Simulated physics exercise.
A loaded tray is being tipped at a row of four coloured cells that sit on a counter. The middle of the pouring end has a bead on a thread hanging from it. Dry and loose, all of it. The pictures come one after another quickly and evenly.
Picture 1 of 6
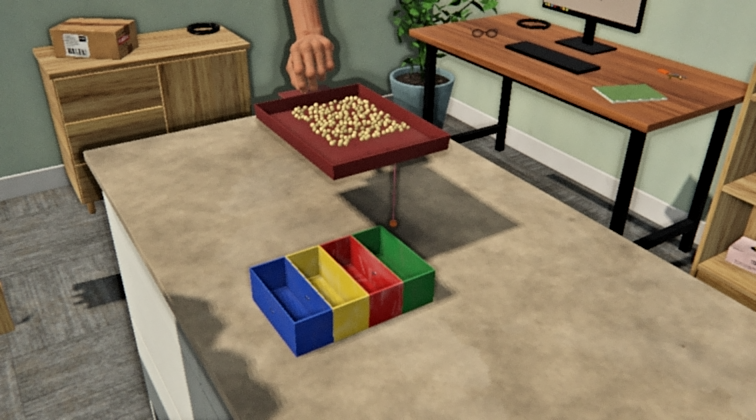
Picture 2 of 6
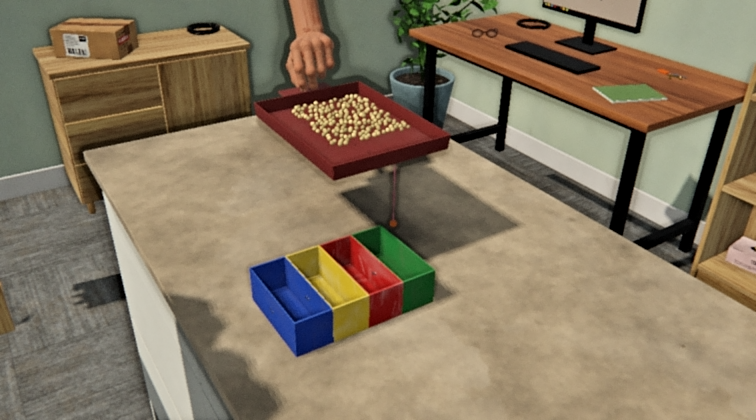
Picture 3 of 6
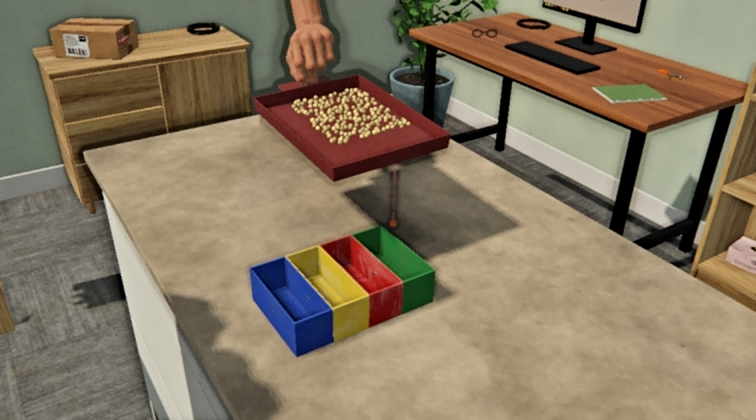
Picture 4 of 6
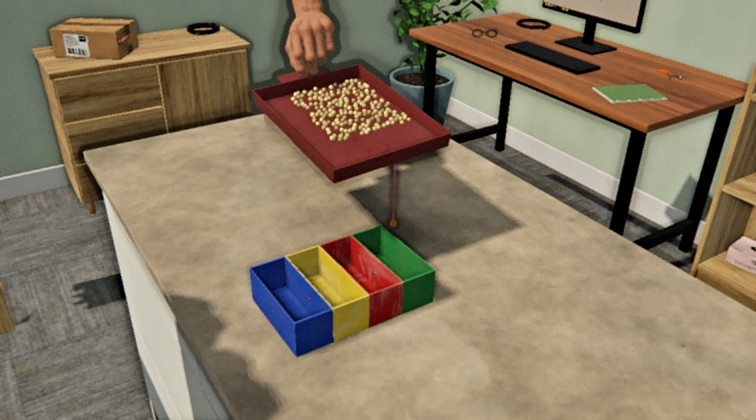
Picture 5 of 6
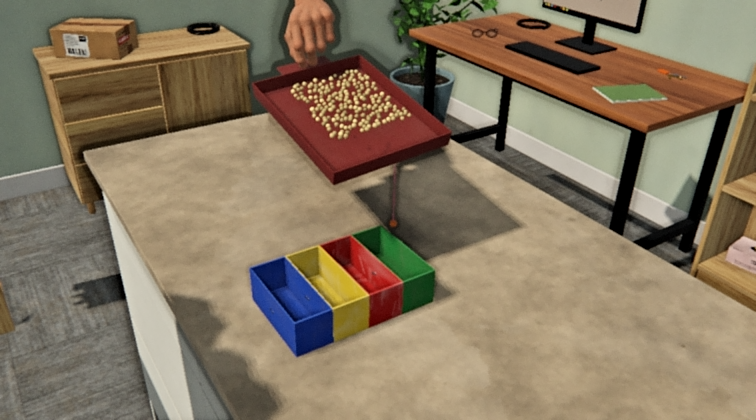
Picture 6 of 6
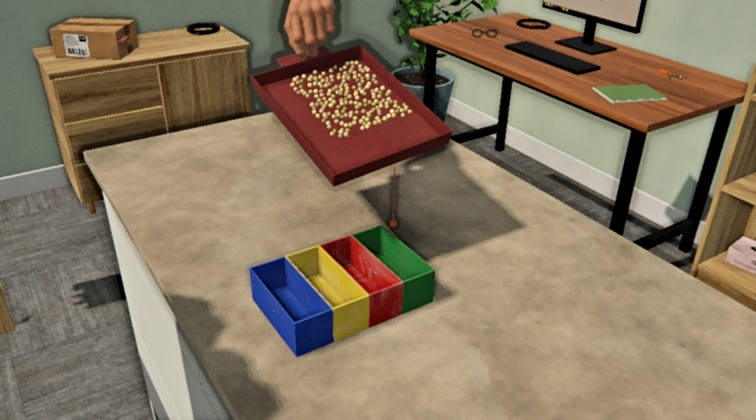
A hand held a dark red tray of soya beans above blue, yellow, red and green cells on a counter, then gradually tilted it toward them, its front left corner dipping lowest.
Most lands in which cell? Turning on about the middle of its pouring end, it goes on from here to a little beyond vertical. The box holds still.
In the red cell.
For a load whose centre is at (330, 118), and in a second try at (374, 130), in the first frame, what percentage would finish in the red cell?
First case: Around 90 %; second case: Around 60 %.
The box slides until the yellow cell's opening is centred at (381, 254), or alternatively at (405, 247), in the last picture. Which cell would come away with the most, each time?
The first time it is blue, and the second time it is the blue cell.
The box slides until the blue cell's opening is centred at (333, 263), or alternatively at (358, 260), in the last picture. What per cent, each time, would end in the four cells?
Roughly 100 % and then 100 %.
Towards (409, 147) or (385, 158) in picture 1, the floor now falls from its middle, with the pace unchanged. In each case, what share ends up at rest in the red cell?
I'd expect around 0 in a hundred first and around 10 in a hundred second.
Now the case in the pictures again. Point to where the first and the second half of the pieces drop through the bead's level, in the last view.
Earlier half at (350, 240), later half at (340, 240).
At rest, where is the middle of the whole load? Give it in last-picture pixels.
Resting centre, last frame: Roughly (353, 283).
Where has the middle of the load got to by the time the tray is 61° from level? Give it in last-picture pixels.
Roughly at (353, 175).
Soon after the last picture, tray tipped steeply; most on the tray; a small part in the red cell; a stray few in the yellow cell; a small part falling or outside the box.
A little later, tray tipped past a quarter turn; about two thirds on the tray; about a quarter in the red cell; a stray few in the yellow cell; a small part falling or outside the box.
Later still, tray tipped past a quarter turn; most in the red cell; a small part in the green cell; a stray few in the yellow cell; a stray few falling or outside the box.
At rest, tray tipped past a quarter turn; most in the red cell; a small part in the green cell; a stray few in the yellow cell; none in the blue cell; a stray few outside the box.
